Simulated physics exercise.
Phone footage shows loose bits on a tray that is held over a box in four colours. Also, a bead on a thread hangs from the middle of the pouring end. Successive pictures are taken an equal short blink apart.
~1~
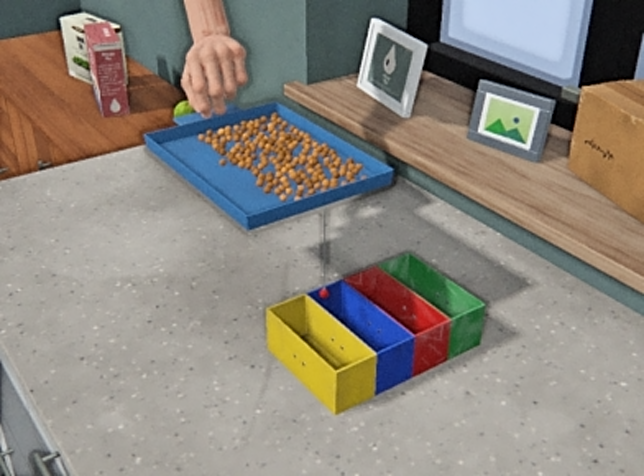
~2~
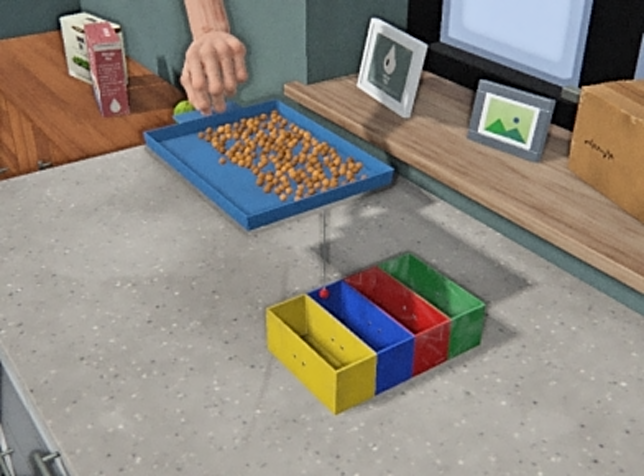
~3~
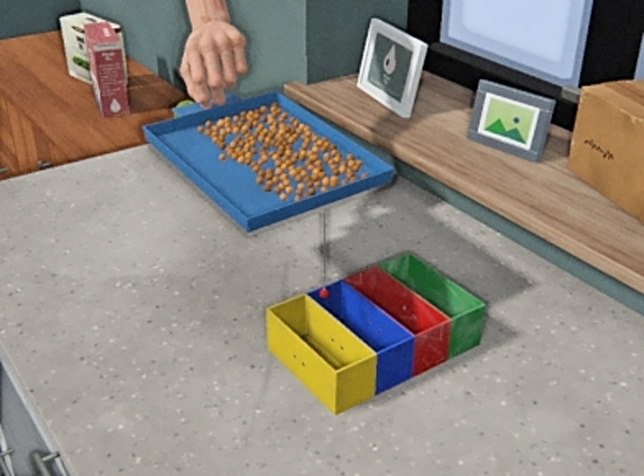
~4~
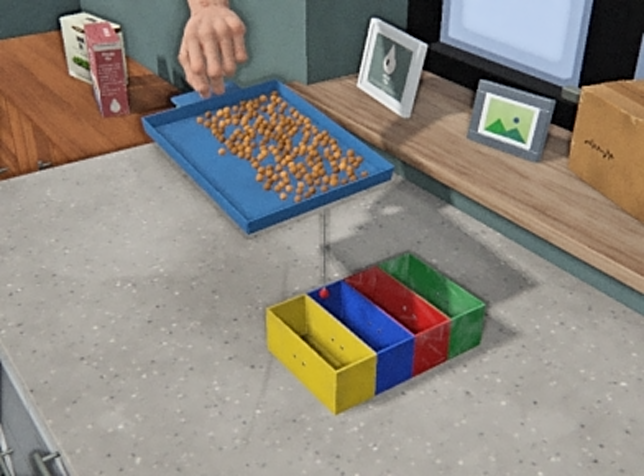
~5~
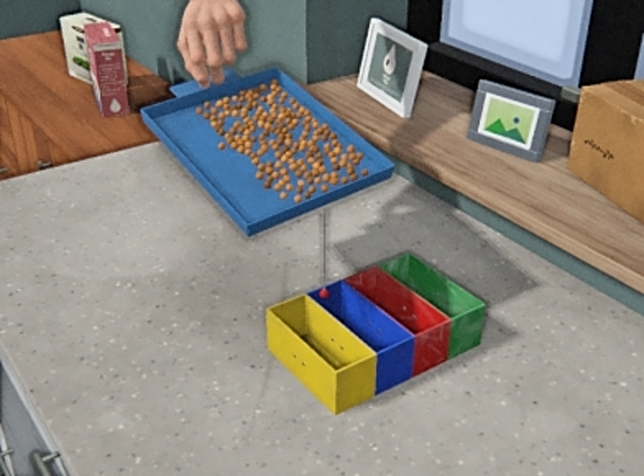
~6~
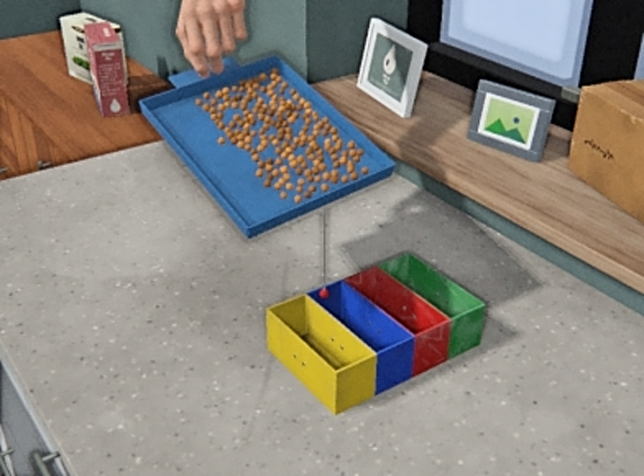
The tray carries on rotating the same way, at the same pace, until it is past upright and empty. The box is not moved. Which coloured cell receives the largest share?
The yellow cell.
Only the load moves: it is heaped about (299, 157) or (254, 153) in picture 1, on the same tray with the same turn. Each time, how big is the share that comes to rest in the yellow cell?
You'd get about 40 per cent first and about 30 per cent second.
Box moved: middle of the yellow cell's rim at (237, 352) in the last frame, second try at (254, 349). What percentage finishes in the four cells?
Result: 90 % and 100 %.
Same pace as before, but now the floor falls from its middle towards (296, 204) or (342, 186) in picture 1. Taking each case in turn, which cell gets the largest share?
The first time it is the yellow one, and the second time it is the red one.
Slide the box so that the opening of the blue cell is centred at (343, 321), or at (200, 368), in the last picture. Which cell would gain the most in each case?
First: Yellow. Second: The cell in green.
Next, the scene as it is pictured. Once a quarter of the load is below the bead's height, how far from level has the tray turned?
Somewhere around 115 degrees.
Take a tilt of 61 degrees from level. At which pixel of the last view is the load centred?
Look around (282, 189) in the last picture.
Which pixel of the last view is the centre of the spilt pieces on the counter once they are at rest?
The middle lies near (263, 393).
Soon, tray tipped steeply; nearly all on the tray; a small part falling or outside the box.
A while on, tray tipped past a quarter turn; most on the tray; a small part falling or outside the box.
Towards the end, tray tipped past a quarter turn; about a third in the yellow cell; a small part in the blue cell; about two thirds falling or outside the box.
Finally, tray tipped past a quarter turn; about a third in the yellow cell; a small part in the blue cell; none in the red cell; none in the green cell; about two thirds outside the box.
